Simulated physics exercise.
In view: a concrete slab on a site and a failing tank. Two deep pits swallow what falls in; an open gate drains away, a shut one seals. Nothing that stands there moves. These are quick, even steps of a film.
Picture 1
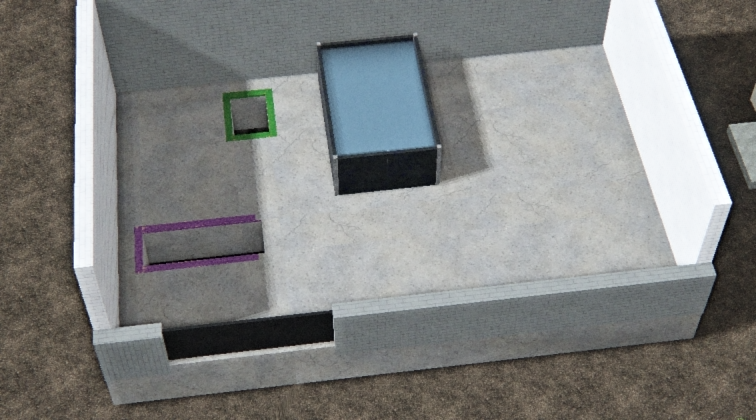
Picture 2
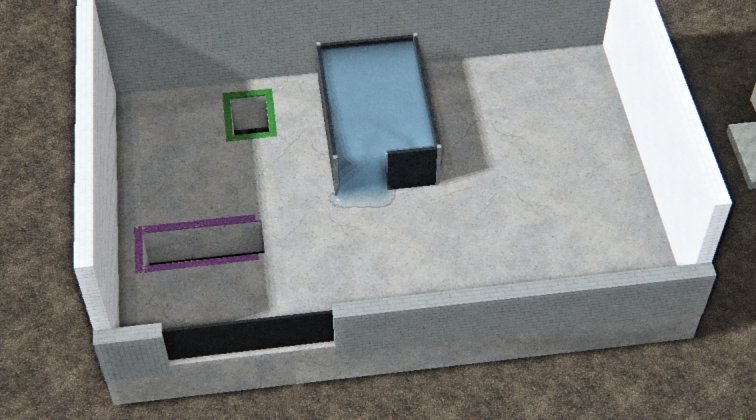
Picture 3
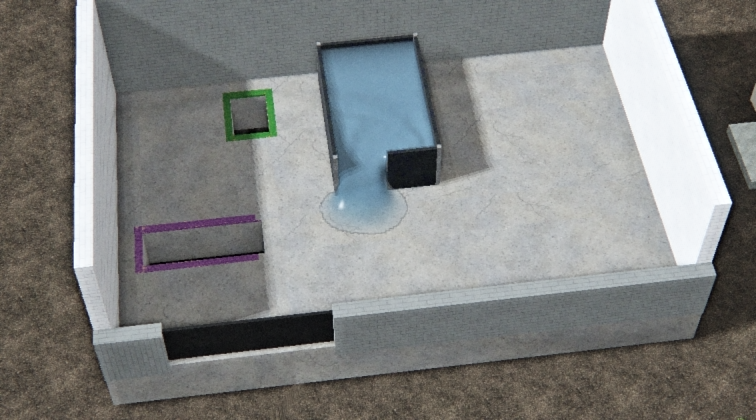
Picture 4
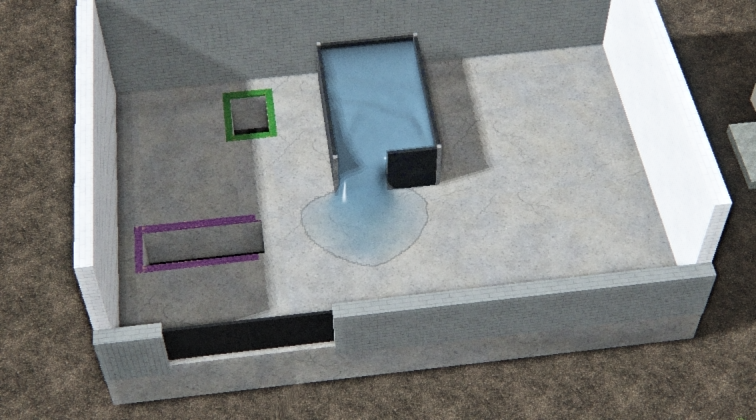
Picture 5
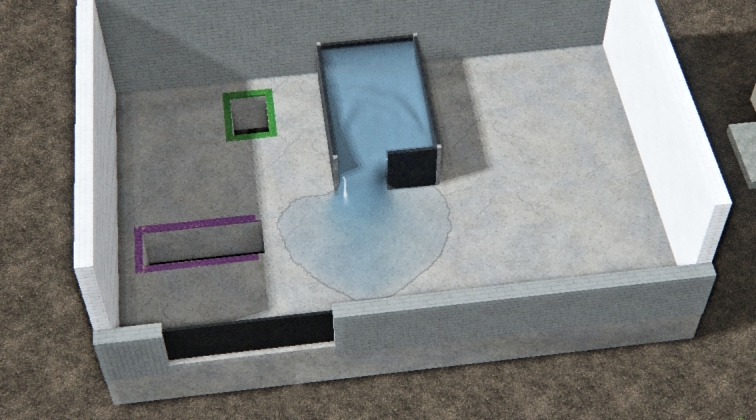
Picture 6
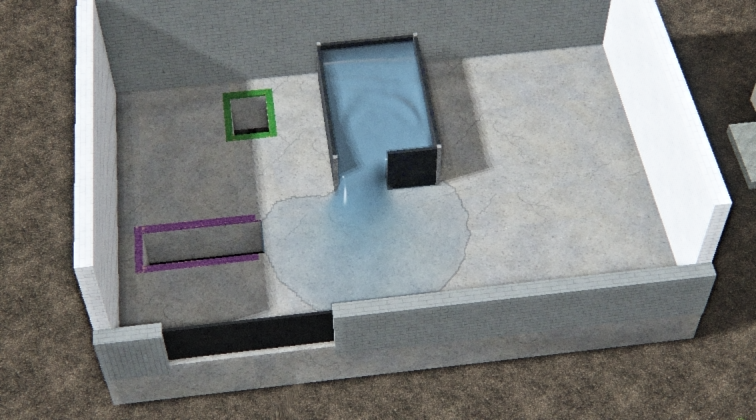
To begin with, an open tank of blue water stands whole and still on a walled concrete slab. Then a gap shows at the left of its front side and water pours out, spreading across the floor in a widening puddle toward the low front wall and the purple-edged pit.
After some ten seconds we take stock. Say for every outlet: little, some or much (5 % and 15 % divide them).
The gate takes not even 5 %; the purple pit takes above 15 %; the green pit takes not even 5 %.
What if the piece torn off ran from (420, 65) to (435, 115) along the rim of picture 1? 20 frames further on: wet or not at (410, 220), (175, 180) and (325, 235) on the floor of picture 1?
In that order: Clear, no water, no water.
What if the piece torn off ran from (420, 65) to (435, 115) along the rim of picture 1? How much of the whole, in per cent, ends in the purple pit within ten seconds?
Parts in a hundred: Purple 12.
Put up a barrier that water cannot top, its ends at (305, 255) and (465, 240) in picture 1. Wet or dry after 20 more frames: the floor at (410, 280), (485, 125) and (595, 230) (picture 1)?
In that order: Not flooded, flooded, covered.
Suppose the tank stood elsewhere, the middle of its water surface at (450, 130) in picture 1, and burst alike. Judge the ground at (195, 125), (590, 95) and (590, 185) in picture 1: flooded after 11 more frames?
In that order: Clear, free of water, no water.
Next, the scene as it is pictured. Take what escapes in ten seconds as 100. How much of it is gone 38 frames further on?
Near 50 in a hundred.
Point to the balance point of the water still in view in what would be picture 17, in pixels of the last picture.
Roughly at (366, 200).
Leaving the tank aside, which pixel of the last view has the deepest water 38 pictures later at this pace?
Close to (121, 356).
A moment on, water covers 25 % of the floor; the gate 0 %, the purple pit 1 %, the green pit 0 %.
Next, water covers 30 % of the floor; the gate 0 %, the purple pit 1 %, the green pit 0 %.
Then, water covers 45 % of the floor; the gate 0 %, the purple pit 3 %, the green pit 0 %.
Later, water covers 70 % of the floor; the gate 0 %, the purple pit 14 %, the green pit 0 %.
In the end, water covers 85 % of the floor; the gate 0 %, the purple pit 27 %, the green pit 2 %.
